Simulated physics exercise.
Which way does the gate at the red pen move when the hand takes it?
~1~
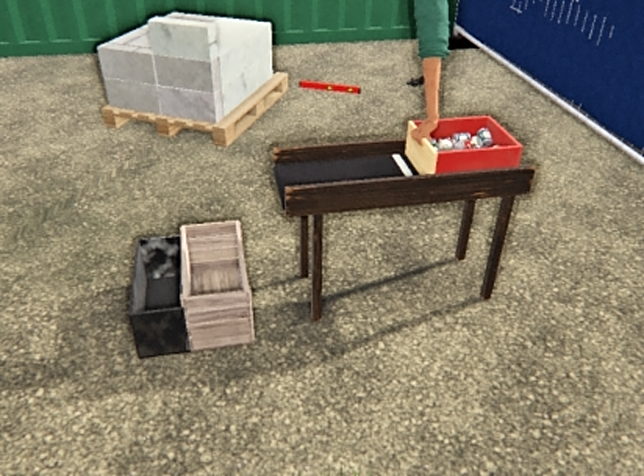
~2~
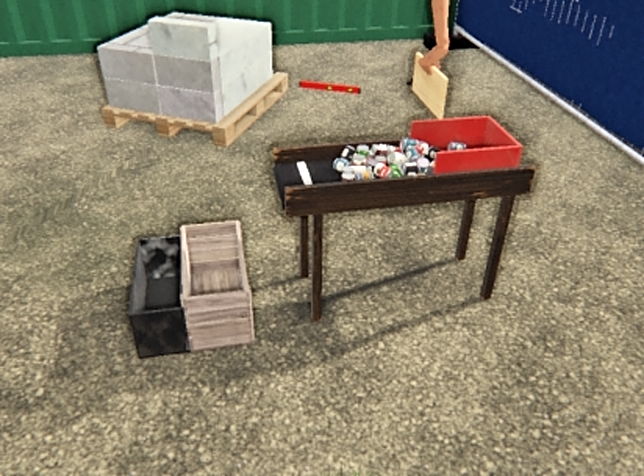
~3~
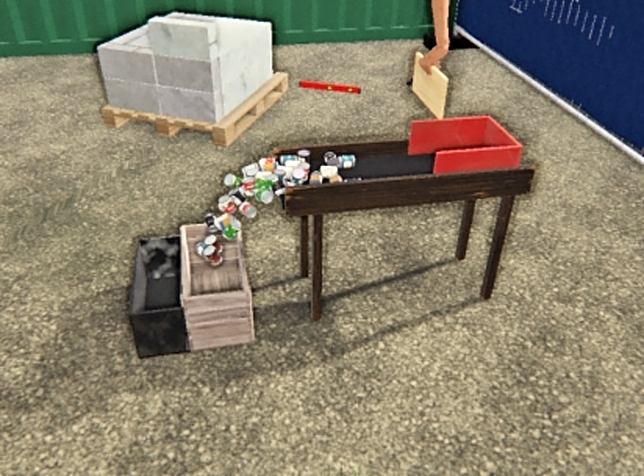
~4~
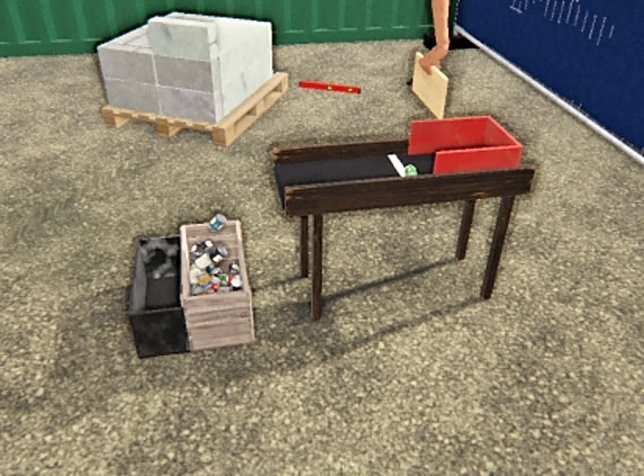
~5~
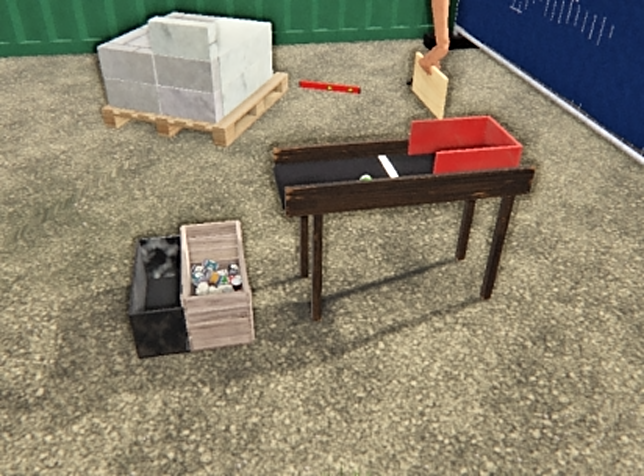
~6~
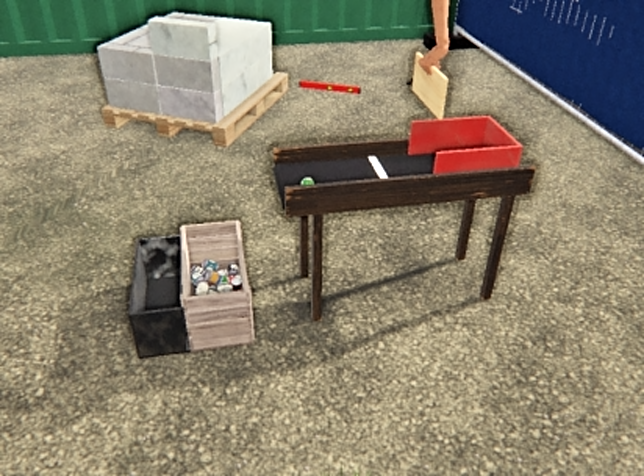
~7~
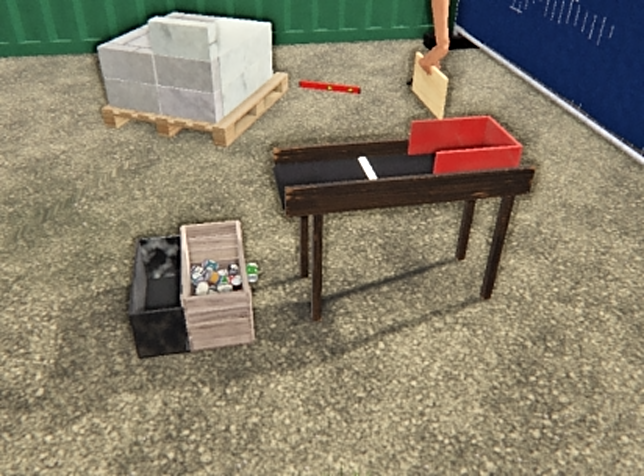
The gate moves up, away from the open end of the red pen, and the hand keeps holding it there.
A hand lifts a gate and the belt carries small tins left, nearly all into the wooden tote.
